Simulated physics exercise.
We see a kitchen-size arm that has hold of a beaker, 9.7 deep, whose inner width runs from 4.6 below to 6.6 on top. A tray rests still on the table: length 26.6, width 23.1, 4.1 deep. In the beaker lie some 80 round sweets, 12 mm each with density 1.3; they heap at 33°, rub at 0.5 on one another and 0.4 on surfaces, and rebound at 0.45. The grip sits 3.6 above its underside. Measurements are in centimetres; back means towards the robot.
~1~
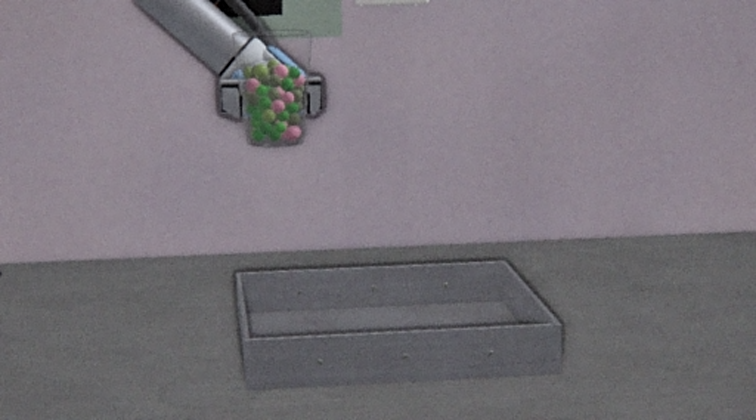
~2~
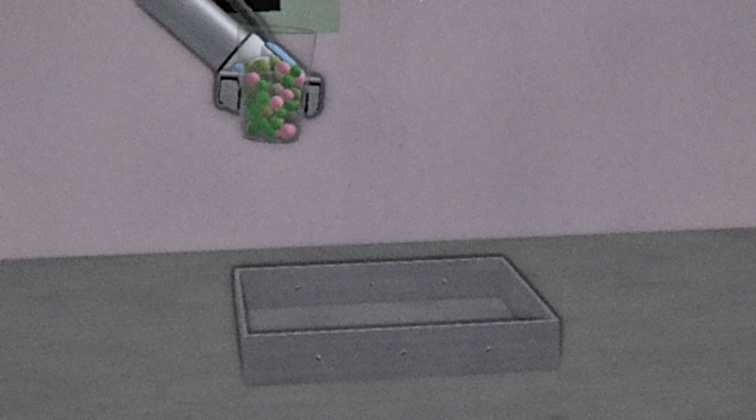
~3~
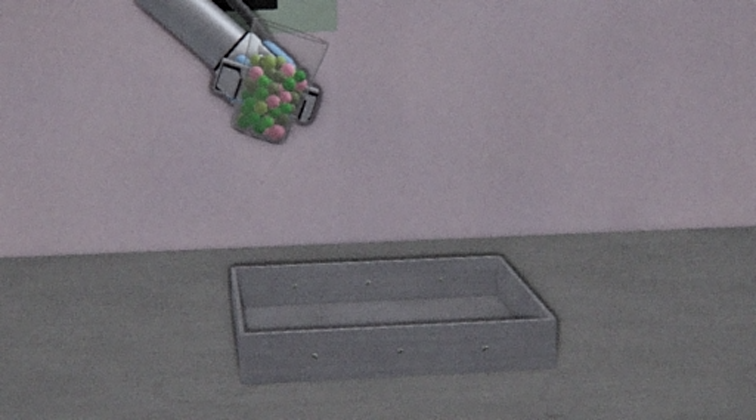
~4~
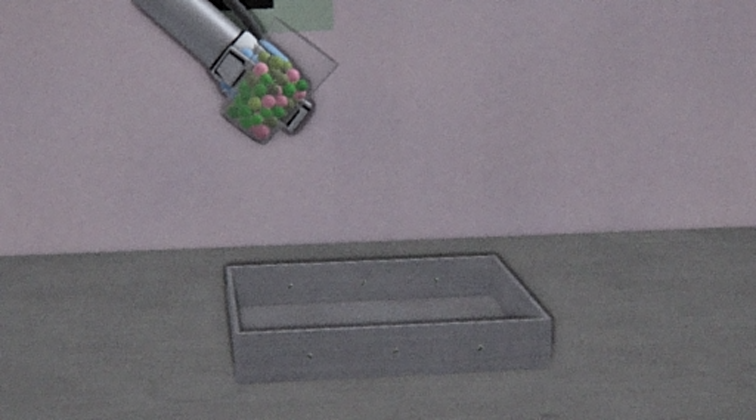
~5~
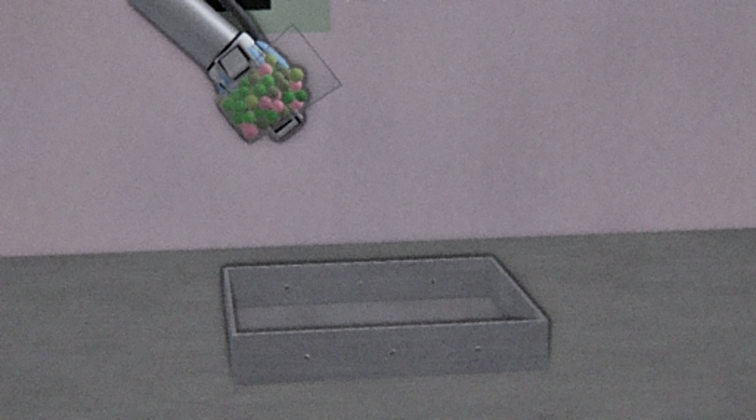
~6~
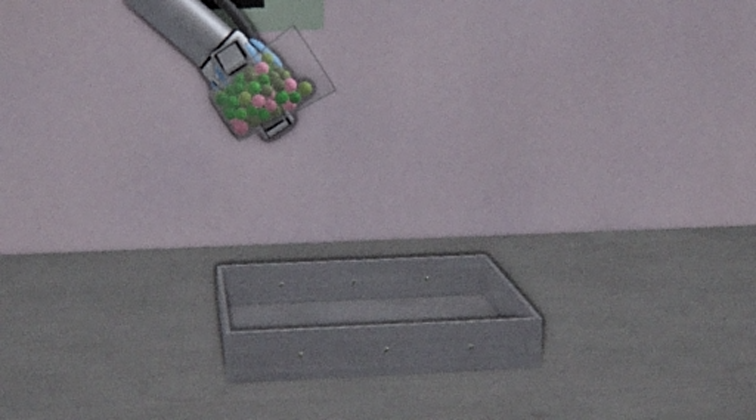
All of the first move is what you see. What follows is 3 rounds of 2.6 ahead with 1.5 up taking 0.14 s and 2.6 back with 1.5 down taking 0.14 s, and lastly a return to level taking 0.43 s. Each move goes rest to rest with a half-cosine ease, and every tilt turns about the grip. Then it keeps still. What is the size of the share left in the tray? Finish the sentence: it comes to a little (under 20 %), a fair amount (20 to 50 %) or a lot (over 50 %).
It comes to a little.
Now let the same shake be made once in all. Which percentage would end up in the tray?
About 0 per cent in that case.
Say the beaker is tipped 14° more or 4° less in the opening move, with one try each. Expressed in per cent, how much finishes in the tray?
I'd expect close to 25 and then 0 per cent.
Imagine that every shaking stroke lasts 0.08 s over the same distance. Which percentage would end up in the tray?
Estimate for that case: 35 %.
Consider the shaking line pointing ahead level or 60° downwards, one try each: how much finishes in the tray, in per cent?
Estimates, in order: 0 % then 0 %.
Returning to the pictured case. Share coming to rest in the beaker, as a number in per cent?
Near 100 in a hundred.
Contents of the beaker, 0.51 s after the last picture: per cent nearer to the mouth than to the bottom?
Near 40 in a hundred.
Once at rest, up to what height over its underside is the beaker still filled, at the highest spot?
8.0 cm.
Then, 0.51 s later, tilted 58° forward, highest piece 25 above the table; 79 in the beaker, 1 in the tray.
Then, 1.02 s later, tilted 37° forward, highest piece 26 above the table; 78 in the beaker, 2 in the tray.
Then, 1.47 s later, level, highest piece 27 above the table; 78 in the beaker, 2 in the tray.
Then, 2.52 s later, level, highest piece 27 above the table; 78 in the beaker, 2 in the tray.
At rest, 78 in the beaker, 2 in the tray. That is 2 % in the tray.
